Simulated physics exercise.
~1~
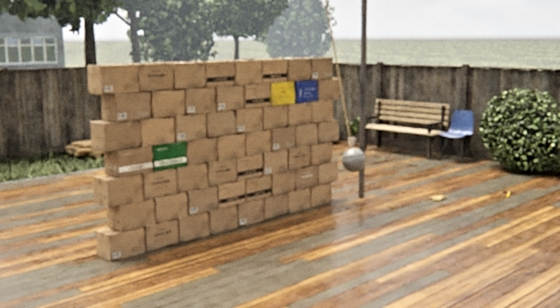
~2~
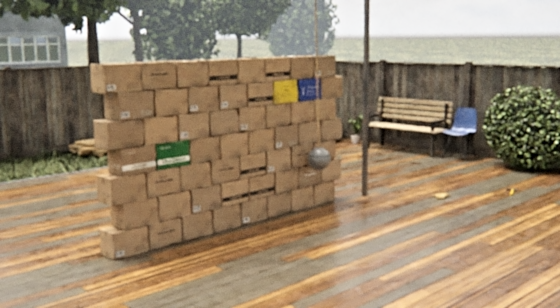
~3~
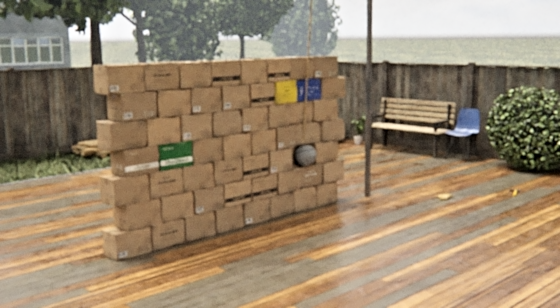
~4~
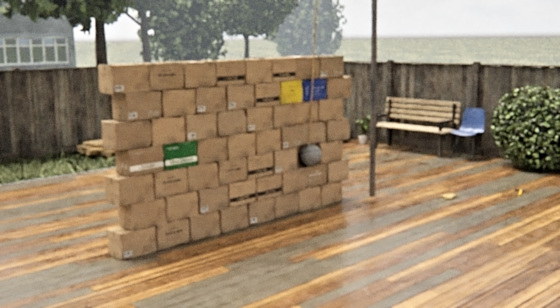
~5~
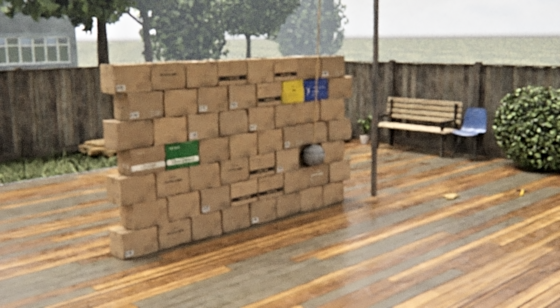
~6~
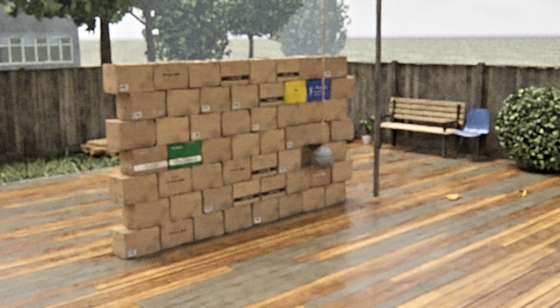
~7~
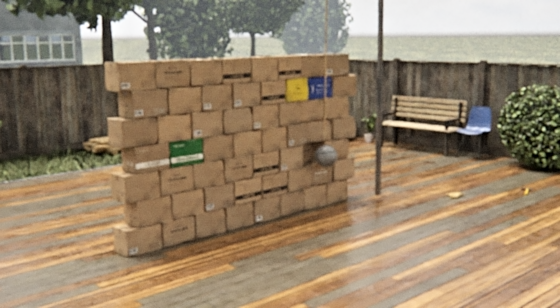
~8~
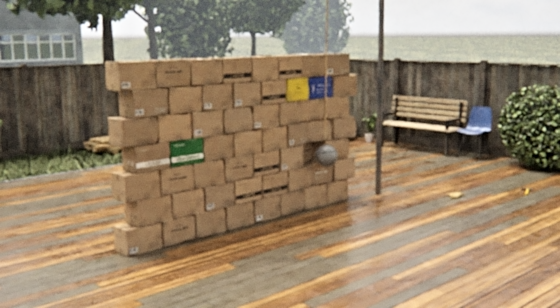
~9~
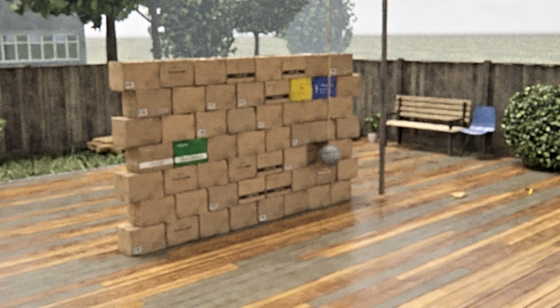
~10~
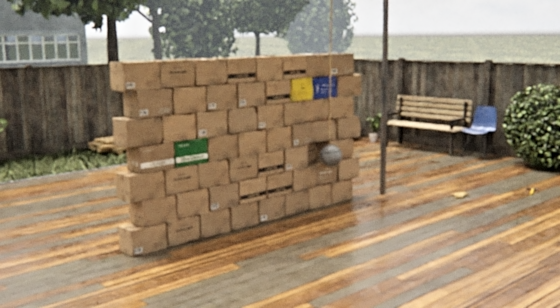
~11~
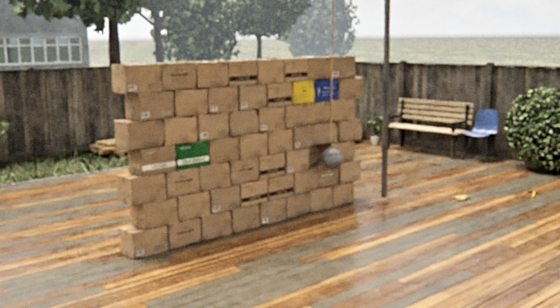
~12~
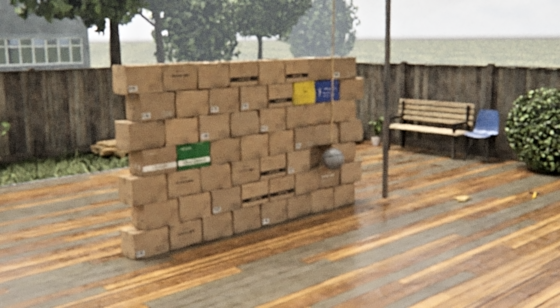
A wall of cardboard cartons stays standing after a hanging grey ball swings into it.
